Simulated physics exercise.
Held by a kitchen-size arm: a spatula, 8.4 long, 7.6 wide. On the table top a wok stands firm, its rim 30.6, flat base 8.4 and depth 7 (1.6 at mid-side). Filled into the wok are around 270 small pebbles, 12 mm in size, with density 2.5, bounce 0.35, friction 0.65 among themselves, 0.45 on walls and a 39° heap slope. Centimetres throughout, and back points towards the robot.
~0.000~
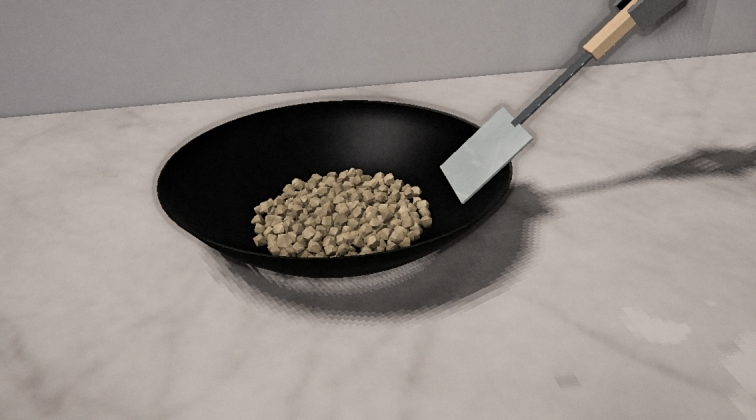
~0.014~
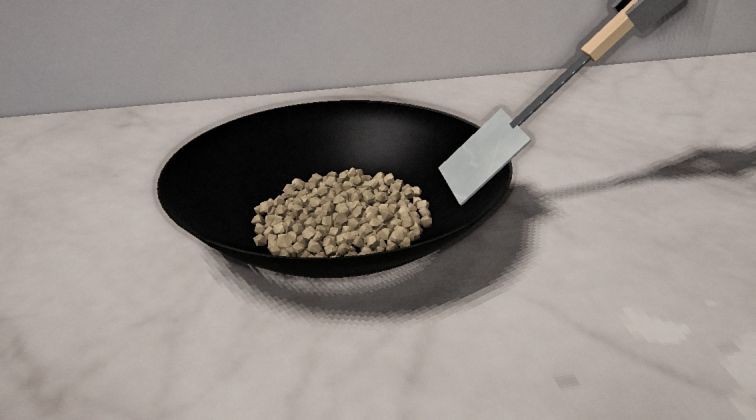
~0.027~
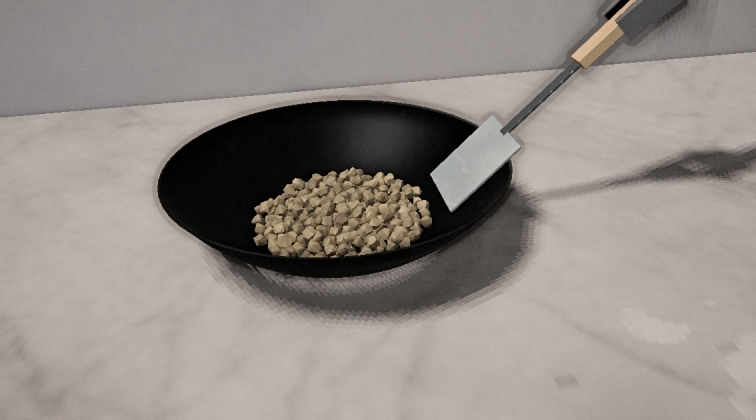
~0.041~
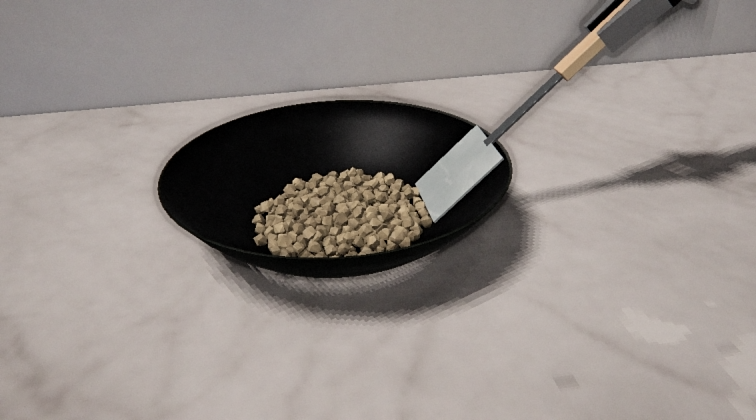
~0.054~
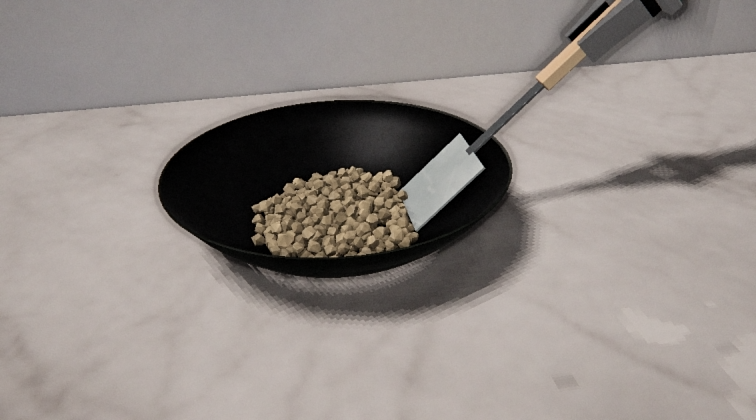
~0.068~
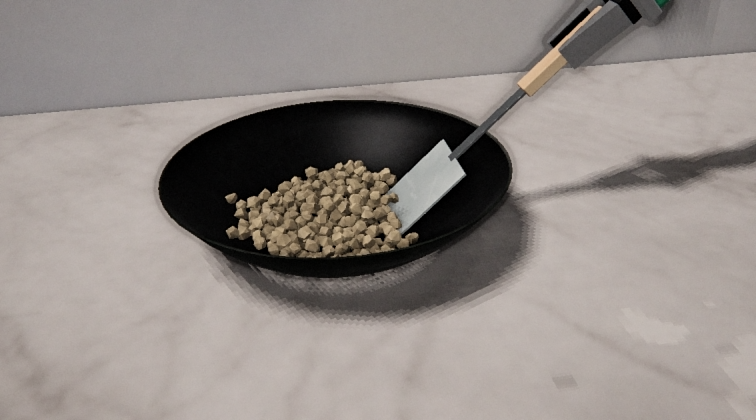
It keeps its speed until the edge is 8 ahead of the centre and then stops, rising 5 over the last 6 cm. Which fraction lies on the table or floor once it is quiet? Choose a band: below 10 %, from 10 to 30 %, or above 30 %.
From 10 to 30 %.
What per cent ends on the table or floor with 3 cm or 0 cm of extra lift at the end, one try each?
It comes to around 15 per cent on the first try and around 15 per cent on the second.
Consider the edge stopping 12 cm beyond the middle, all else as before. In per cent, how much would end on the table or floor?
Then the share is near 35 in a hundred.
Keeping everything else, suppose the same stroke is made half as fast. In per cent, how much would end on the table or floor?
Estimated result: Some 0 %.
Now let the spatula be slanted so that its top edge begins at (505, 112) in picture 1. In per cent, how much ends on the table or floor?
Roughly 15 percent ends on the table or floor.
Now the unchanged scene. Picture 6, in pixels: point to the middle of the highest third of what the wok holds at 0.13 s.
Near (259, 197).
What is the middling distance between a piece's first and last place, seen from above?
6 cm.
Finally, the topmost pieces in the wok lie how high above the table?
It reaches about 6.0 cm.
After 0.10 s, sloping 43°, highest piece 7 above the table; 267 in the wok.
After 0.13 s, sloping 43°, highest piece 10 above the table; 264 in the wok, 3 on the blade or in flight.
After 0.35 s, sloping 43°, highest piece 16 above the table; 231 in the wok, 8 on the table or floor, 28 on the blade or in flight.
After 1.40 s, sloping 43°, highest piece 6 above the table; 230 in the wok, 37 on the table or floor.
At rest, 230 in the wok, 37 on the table or floor. That is 14 % on the table or floor.
